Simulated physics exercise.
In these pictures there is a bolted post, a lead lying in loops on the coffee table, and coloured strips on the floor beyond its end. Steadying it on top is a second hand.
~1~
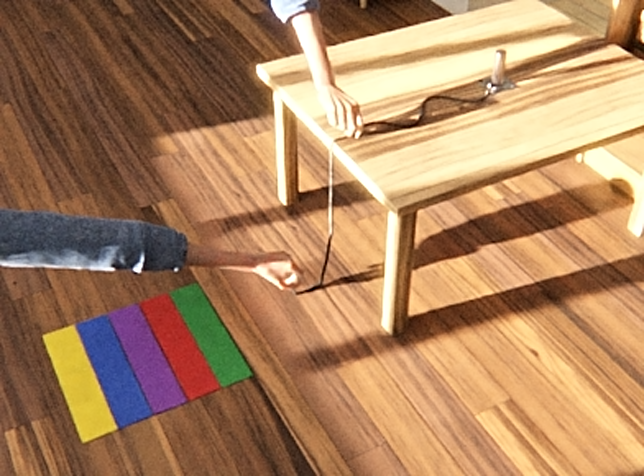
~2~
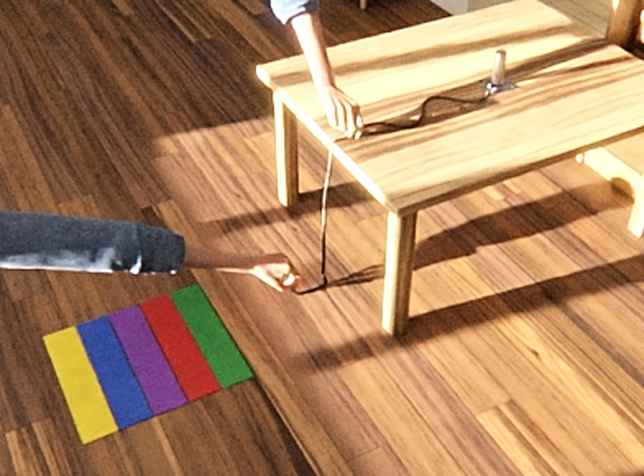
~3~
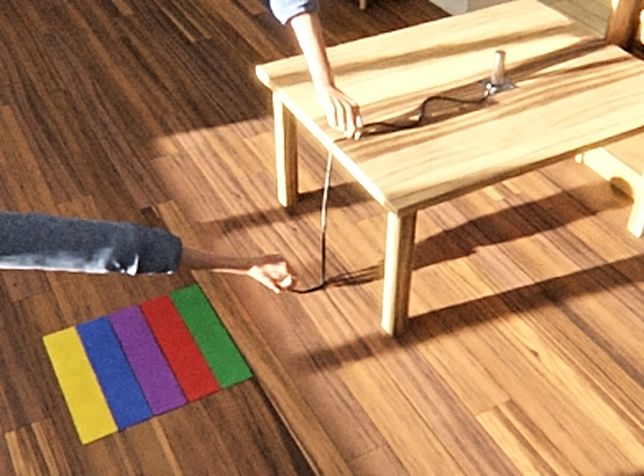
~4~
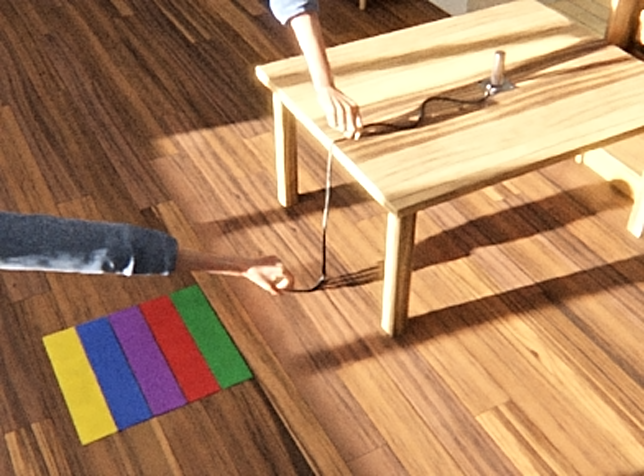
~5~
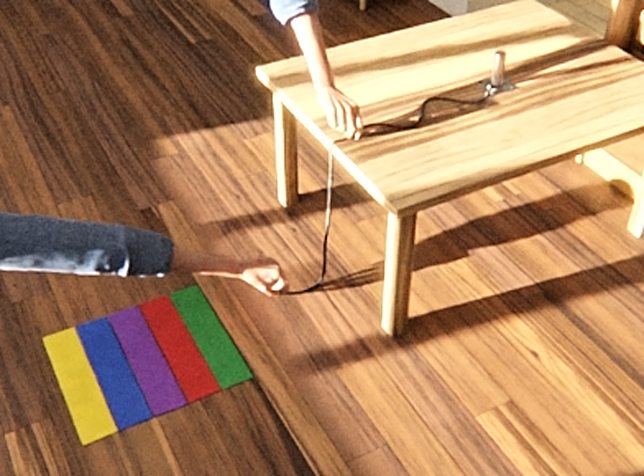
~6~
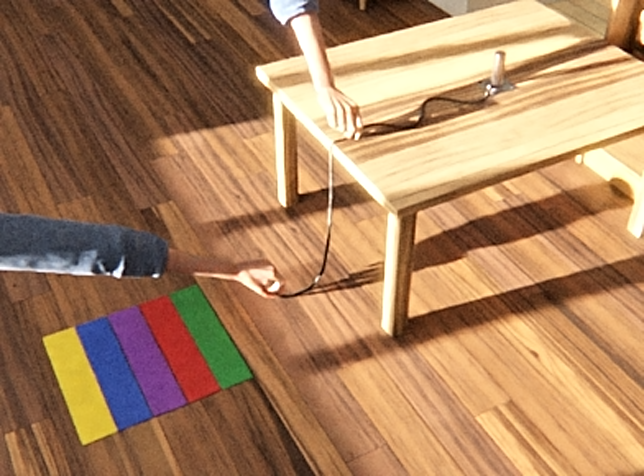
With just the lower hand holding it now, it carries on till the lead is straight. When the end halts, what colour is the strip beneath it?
Purple.
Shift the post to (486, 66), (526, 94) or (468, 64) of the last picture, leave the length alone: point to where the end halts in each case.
Taking the tries in turn, you get (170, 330), (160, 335) and (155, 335).
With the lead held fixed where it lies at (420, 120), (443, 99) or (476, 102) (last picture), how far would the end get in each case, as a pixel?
Those spots come out as (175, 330), (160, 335) and (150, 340).
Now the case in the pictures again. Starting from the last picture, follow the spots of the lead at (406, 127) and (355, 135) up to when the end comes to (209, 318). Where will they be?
They end up at (371, 129) and at (331, 157).
A little later, end near (209, 318); over green.
Next, end near (166, 333); over red.
When it is tight, end near (141, 343); over purple. It gets as far as the purple strip.
